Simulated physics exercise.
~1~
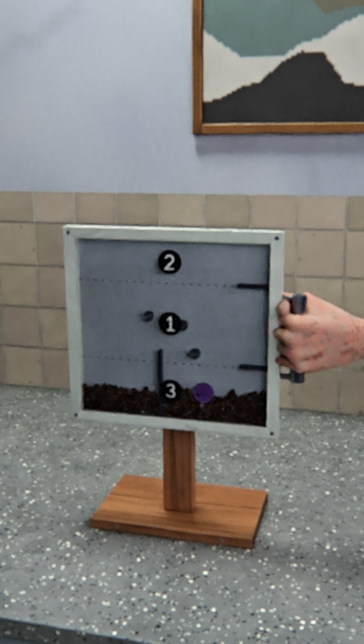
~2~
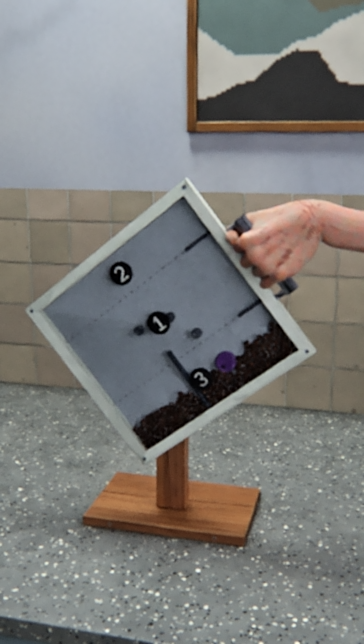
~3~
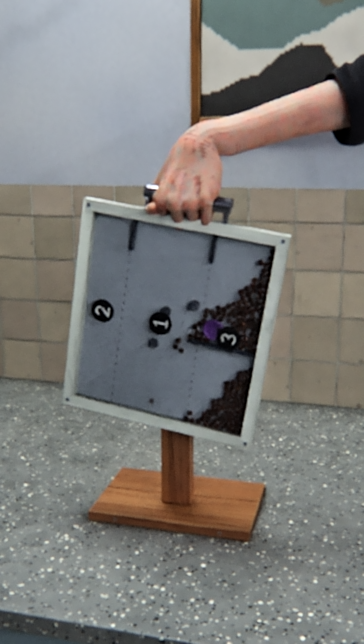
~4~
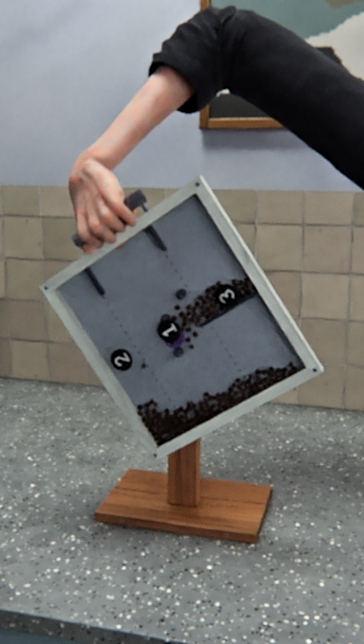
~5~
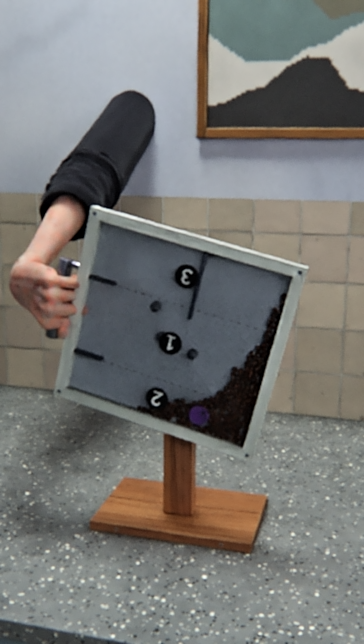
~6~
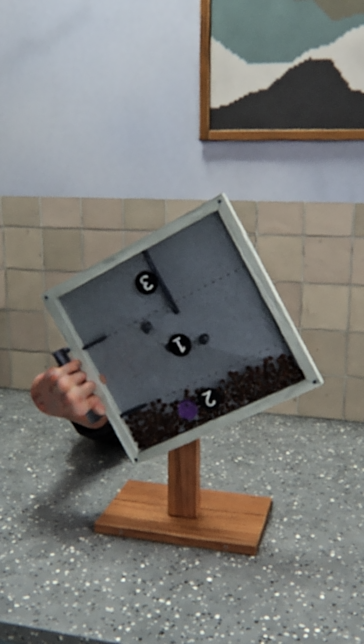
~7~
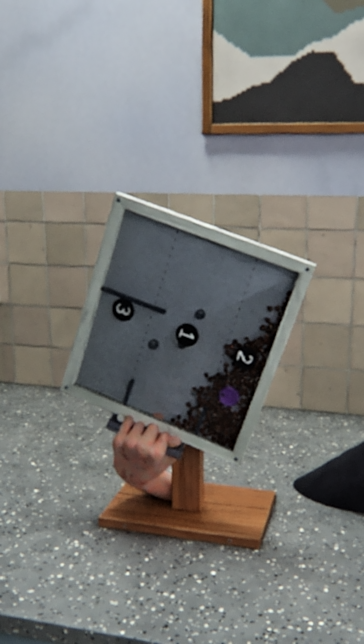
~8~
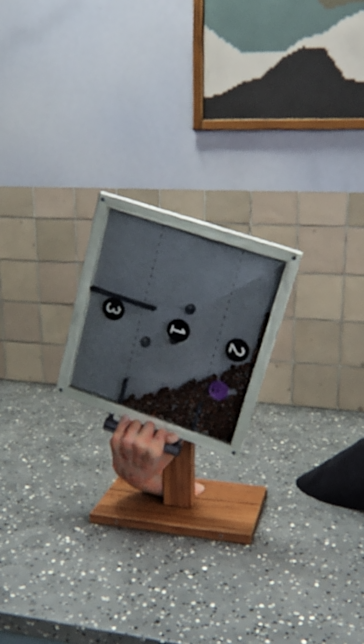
On a speckled grey counter, a hand turned a square framed case on a wooden stand anticlockwise until its handle was underneath, sending dark beads and a purple disc tumbling inside, and they ended up heaped toward the lower right, the hand still holding on.
